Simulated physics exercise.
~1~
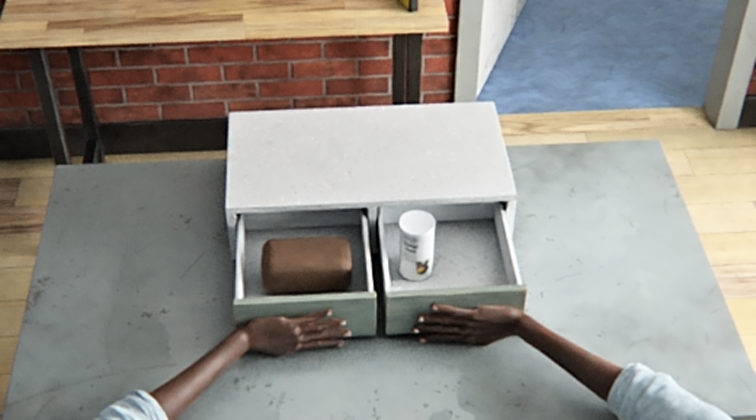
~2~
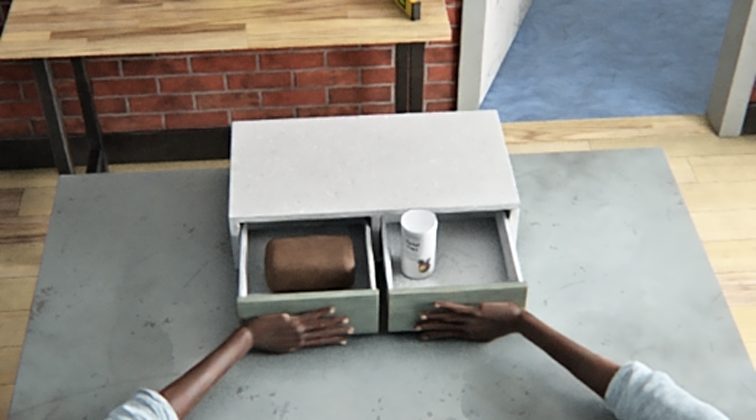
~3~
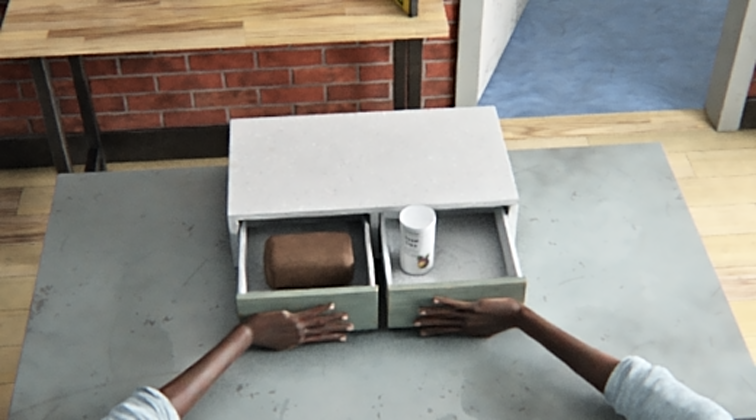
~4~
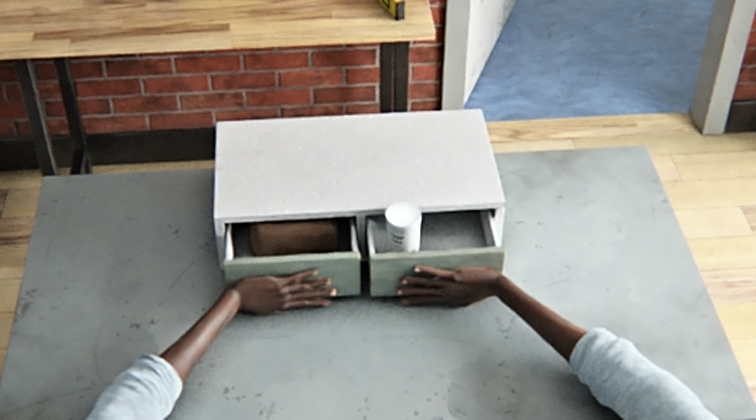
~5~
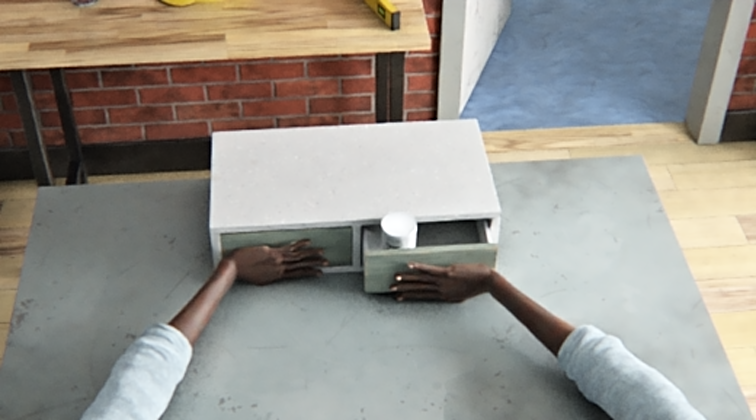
The clip opens on a pale chest with two open drawers side by side on a gray table, a brown loaf-shaped item in the left one and a white pot standing upright in the right. Two hands rest against the drawer fronts, barely moving at first. Then both hands push, and the drawers slide inward together until each is about half in, the brown item slipping under the chest top. The left drawer goes all the way in and shuts, hiding its contents. The right drawer jams partly open, with the white pot standing upright at the chest's front edge.
